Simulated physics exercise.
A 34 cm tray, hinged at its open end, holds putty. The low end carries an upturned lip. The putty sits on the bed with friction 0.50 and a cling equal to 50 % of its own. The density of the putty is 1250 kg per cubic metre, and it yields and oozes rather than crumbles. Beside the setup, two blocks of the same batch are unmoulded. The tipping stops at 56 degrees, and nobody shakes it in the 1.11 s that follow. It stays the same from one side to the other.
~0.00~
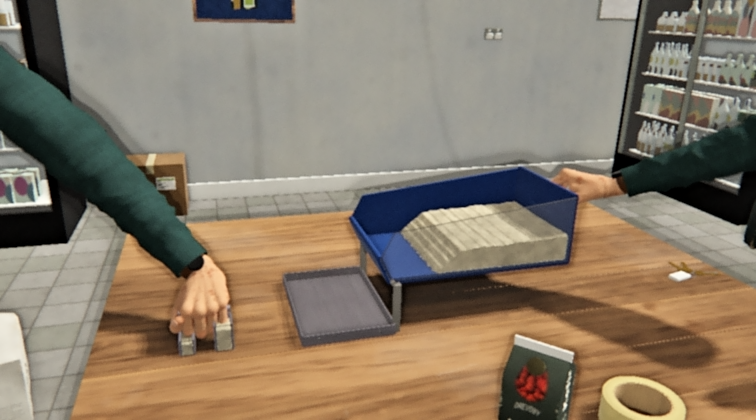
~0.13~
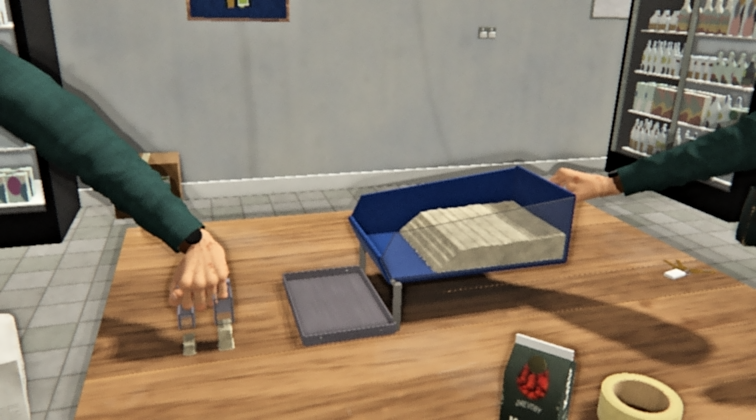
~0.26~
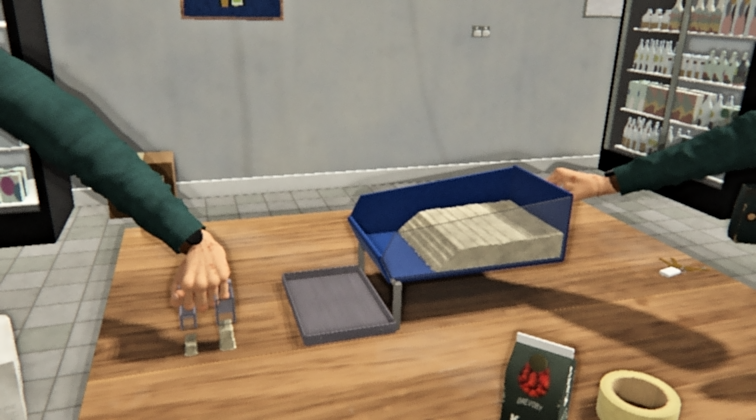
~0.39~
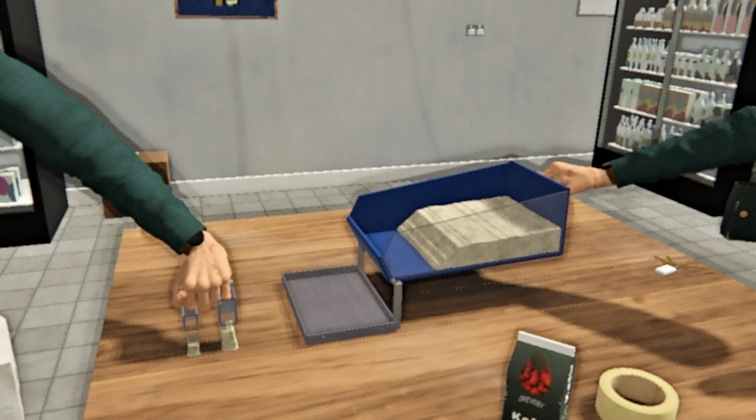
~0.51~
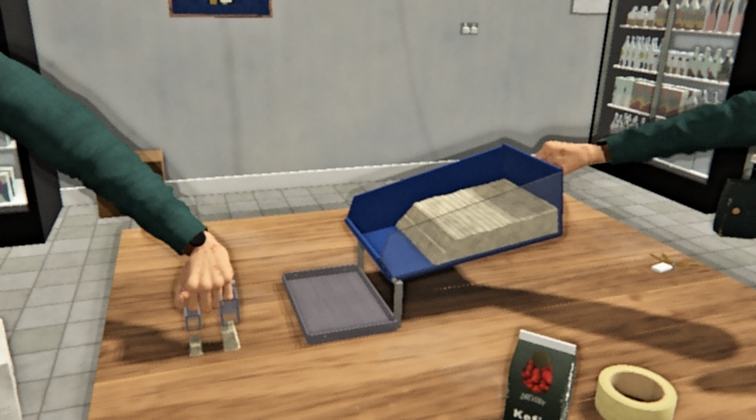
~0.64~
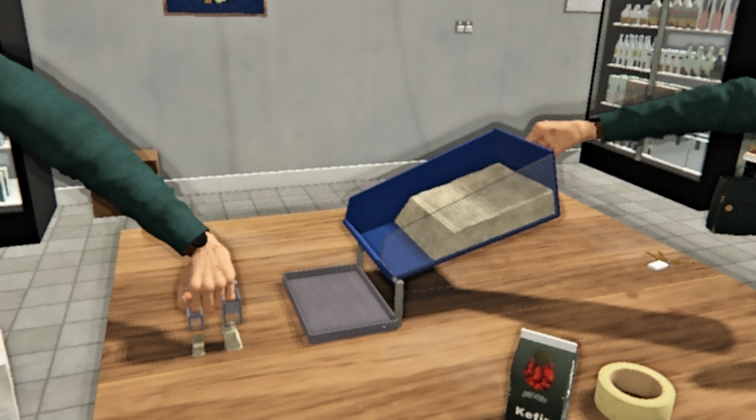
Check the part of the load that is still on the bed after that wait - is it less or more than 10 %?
I expect it to be more.
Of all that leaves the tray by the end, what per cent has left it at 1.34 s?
Estimate: 50 %.
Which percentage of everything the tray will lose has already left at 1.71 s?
It comes to around 100 percent.
After 0.96 s, the tilt is 30 degrees and 100 % is on the bed.
After 1.34 s, the tilt is 49 degrees and 59 % is on the bed.
After 1.71 s, the tilt is 56 degrees and 21 % is on the bed.
After 2.09 s, the tilt is 56 degrees and 21 % is on the bed.
After 2.64 s, the tilt is 56 degrees and 21 % is on the bed.
